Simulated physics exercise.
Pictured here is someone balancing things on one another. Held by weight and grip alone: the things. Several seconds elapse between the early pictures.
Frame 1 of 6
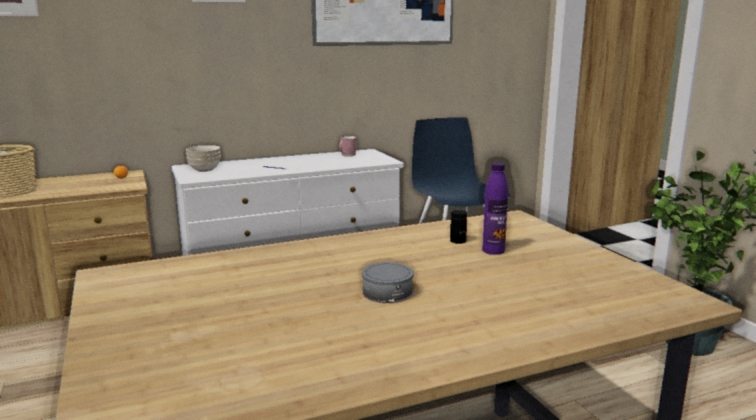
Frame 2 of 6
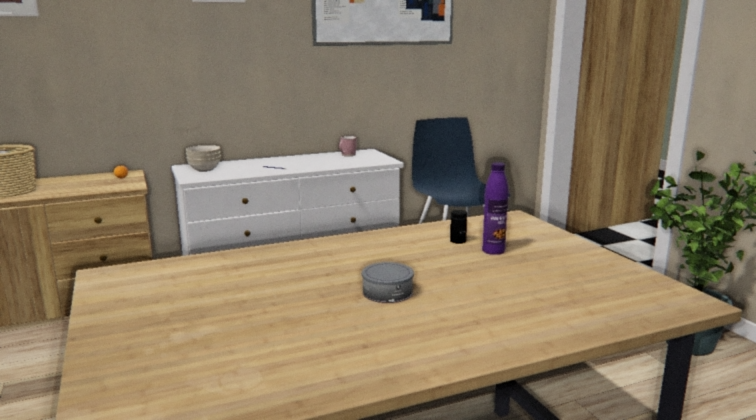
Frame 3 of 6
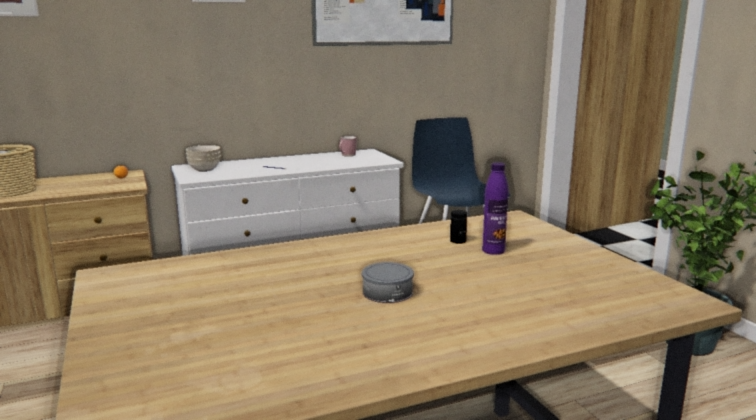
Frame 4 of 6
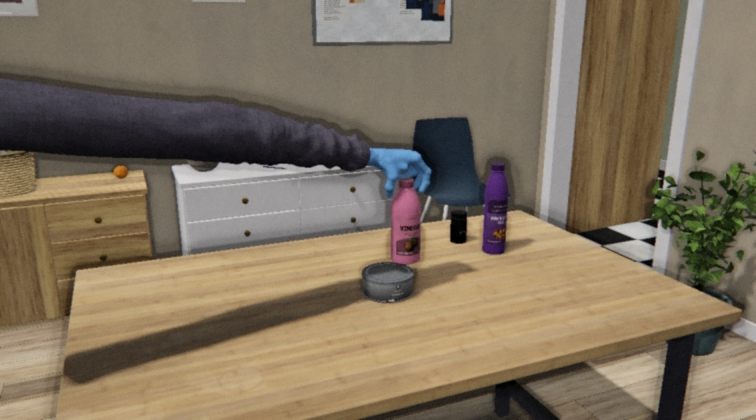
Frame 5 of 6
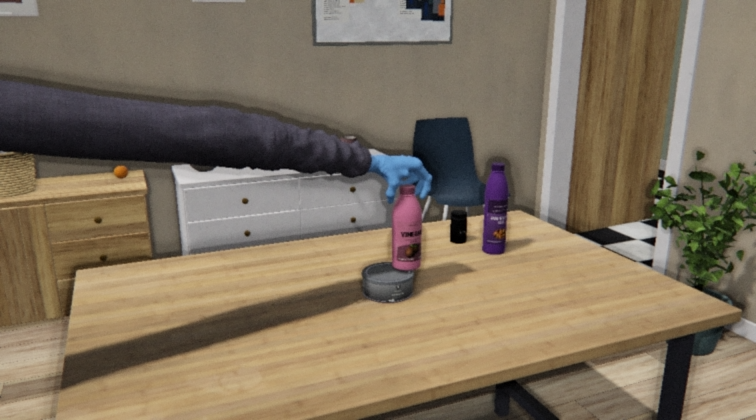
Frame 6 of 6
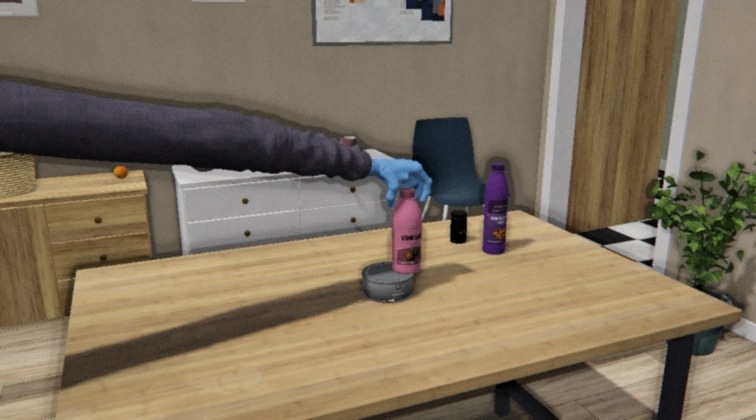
On a wooden table holding a grey tub, a black shaker and a purple bottle, nothing moved at first; then a blue-gloved hand lowered a pink bottle onto the tub from above.
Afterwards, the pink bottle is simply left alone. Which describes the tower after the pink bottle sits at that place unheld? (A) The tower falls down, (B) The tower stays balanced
The tower stays balanced.
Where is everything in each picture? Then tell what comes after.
In the first picture, the last thing is not in view yet; black shaker (459, 227).
In the second picture, the last thing is not in view yet; grey tub (388, 282).
In the third picture, the last thing is not in view yet; purple bottle (496, 209).
The fourth picture shows coming down; pink bottle (406, 220); black shaker (459, 227).
The fifth picture shows coming down; pink bottle (407, 226); grey tub (388, 282).
The sixth picture shows in place under the hand; pink bottle (407, 230); purple bottle (496, 209).
Then, 0.40 s on from there, no change.
Then, 0.80 s on from there, pink bottle resting near (407, 230).
In the end, all 4 unmoved. At the end, from the last picture's camera, pink bottle near (407, 230). The pile stays up.
